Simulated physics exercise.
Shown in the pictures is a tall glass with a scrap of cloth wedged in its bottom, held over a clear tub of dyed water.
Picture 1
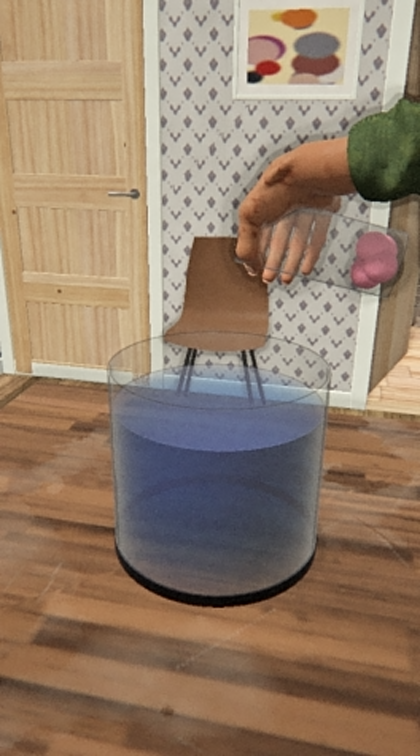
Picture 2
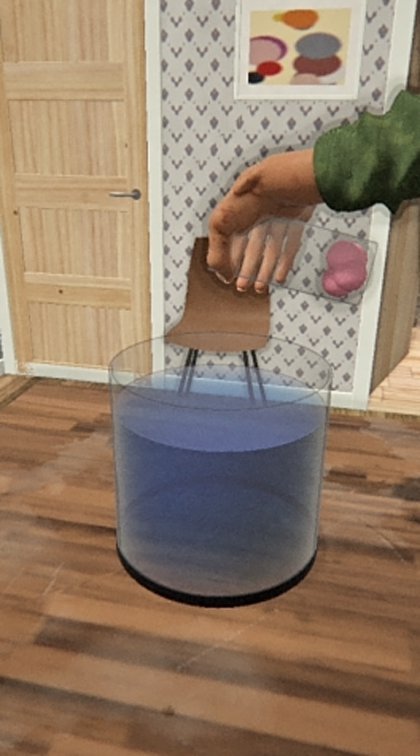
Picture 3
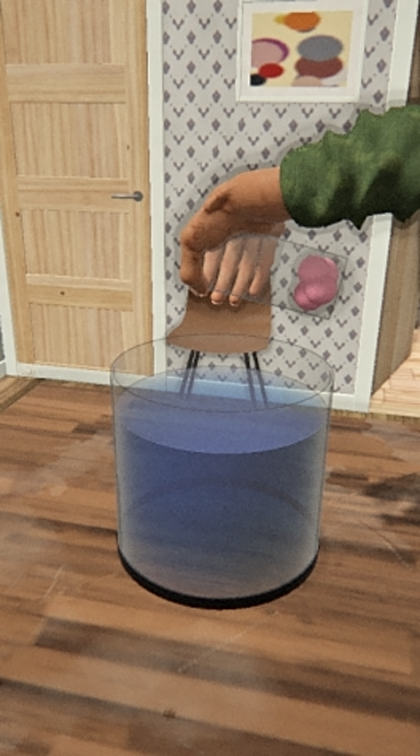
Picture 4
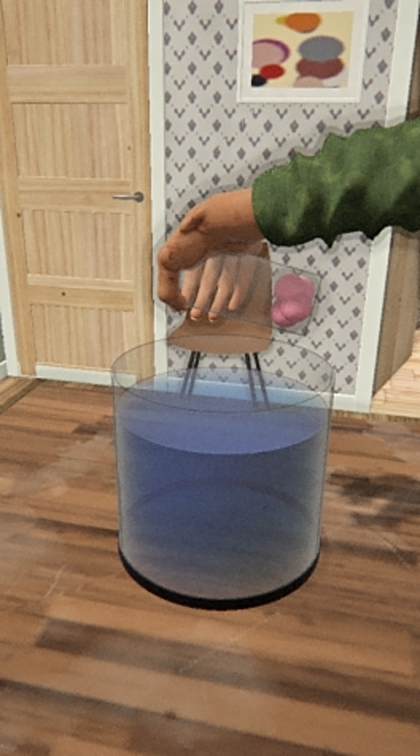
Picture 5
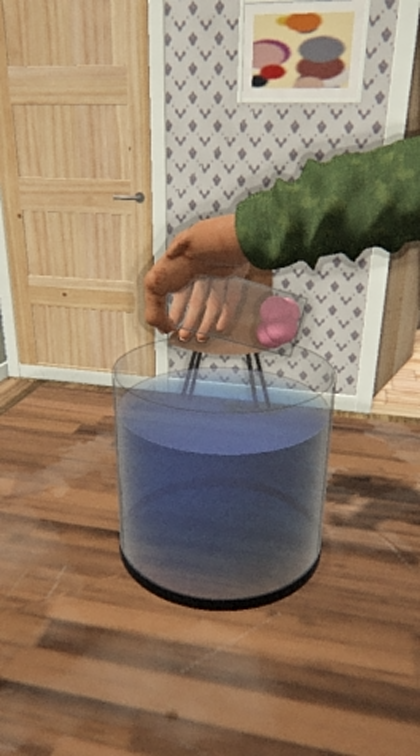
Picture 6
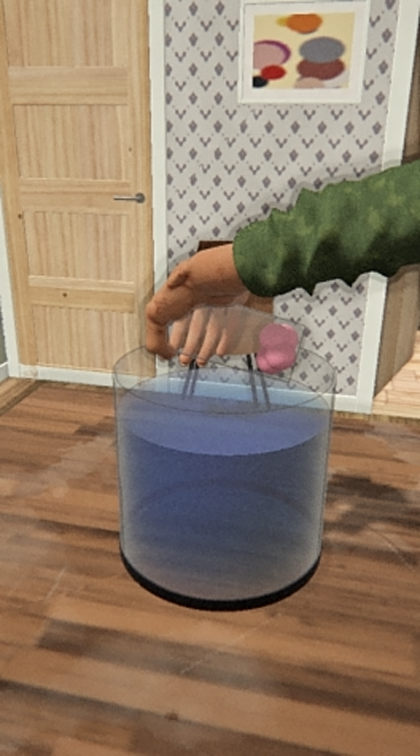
A hand in a green sleeve holds a clear tall glass on its side, a pink scrap of cloth in its bottom, moving it left and lowering it to just over the blue water in a clear round tub.
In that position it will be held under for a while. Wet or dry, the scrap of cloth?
Drenched.
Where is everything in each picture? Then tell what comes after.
In the first frame, tall glass (316, 245) on its side; above the clear tub.
In the second frame, tall glass (288, 254) on its side; scrap of cloth (348, 270); coming down.
In the third frame, tall glass (261, 268) on its side; lower.
In the fourth frame, tall glass (238, 286) on its side; scrap of cloth (295, 302); lower still.
In the fifth frame, tall glass (225, 308) on its side; close to the surface.
In the sixth frame, tall glass (225, 334) on its side; scrap of cloth (280, 350); just over the surface.
Soon after, the tall glass enters the dyed water.
Later, dyed water pours in as the air escapes.
In the end, the tall glass is under, flooded, and the scrap of cloth is wet.
